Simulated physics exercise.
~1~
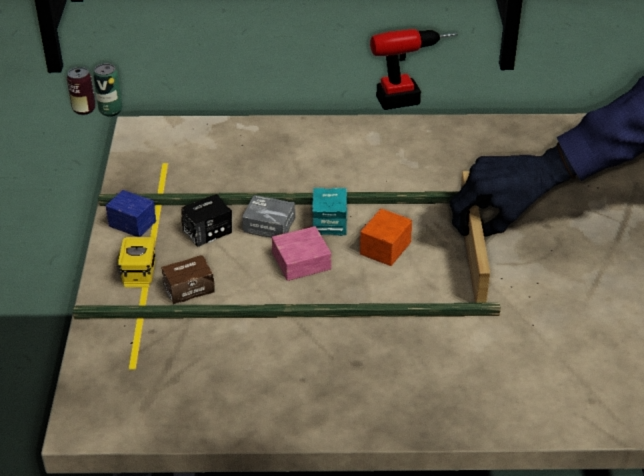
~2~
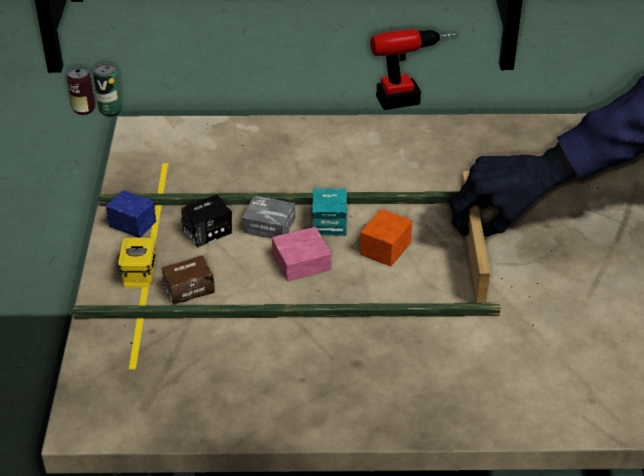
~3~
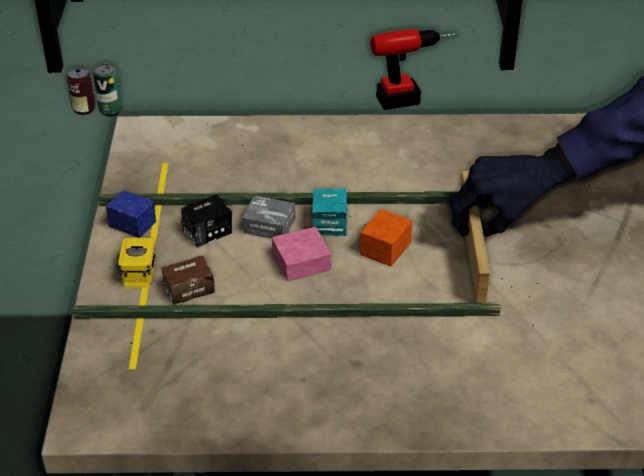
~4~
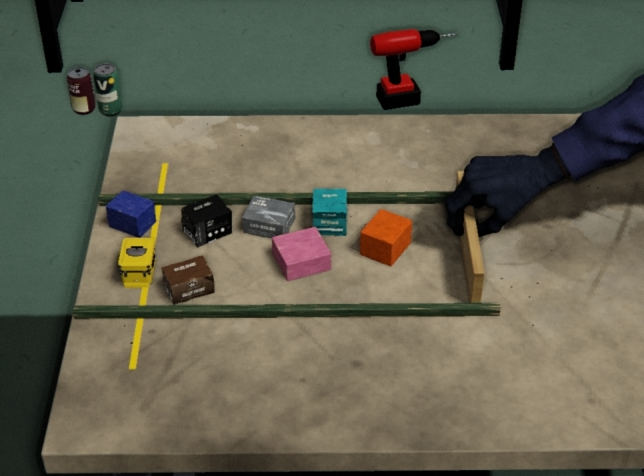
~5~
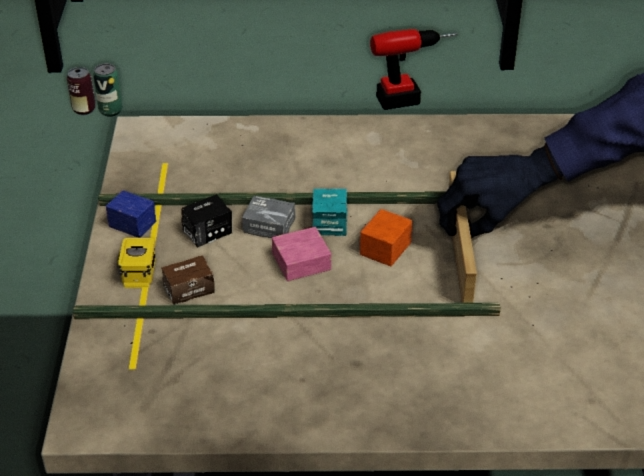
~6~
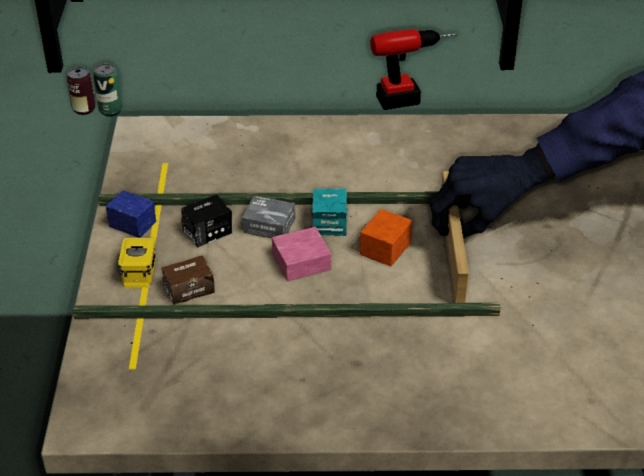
On a stained, pale workbench against a green wall, seen from above at a fixed angle, two green rails form a wide channel. Blue and yellow blocks sit by a yellow strip at left, with brown, black, grey, teal, pink and orange ones rightward, and a red drill and cans behind. A dark-gloved hand holds a wooden board upright at right, then slides it slightly left, while the blocks stay still.
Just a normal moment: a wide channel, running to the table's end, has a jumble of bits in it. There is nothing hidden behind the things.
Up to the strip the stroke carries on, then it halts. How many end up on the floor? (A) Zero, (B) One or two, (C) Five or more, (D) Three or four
The answer is D.
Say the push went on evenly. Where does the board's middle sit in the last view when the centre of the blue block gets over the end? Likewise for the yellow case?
Near (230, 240), then near (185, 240).
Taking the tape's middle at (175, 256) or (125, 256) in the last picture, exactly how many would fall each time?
You'd find 3 and then 5 on the floor.
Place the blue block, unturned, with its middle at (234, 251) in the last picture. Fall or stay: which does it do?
It is lost.
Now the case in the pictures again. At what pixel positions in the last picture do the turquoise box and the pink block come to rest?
You'll see the turquoise box at (137, 213), with the pink block at (89, 252).
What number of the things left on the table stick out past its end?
That'd be 2.
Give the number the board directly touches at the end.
Contact count: 3.
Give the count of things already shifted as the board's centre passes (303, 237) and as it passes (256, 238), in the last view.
So 5, and at the other place 7.
Early on, none off yet; blue block at rest near (131, 214); yellow case at rest near (138, 262); brown box at rest near (188, 280).
Finally, the number that fall off is three or four; lost, black box, yellow case and blue block.
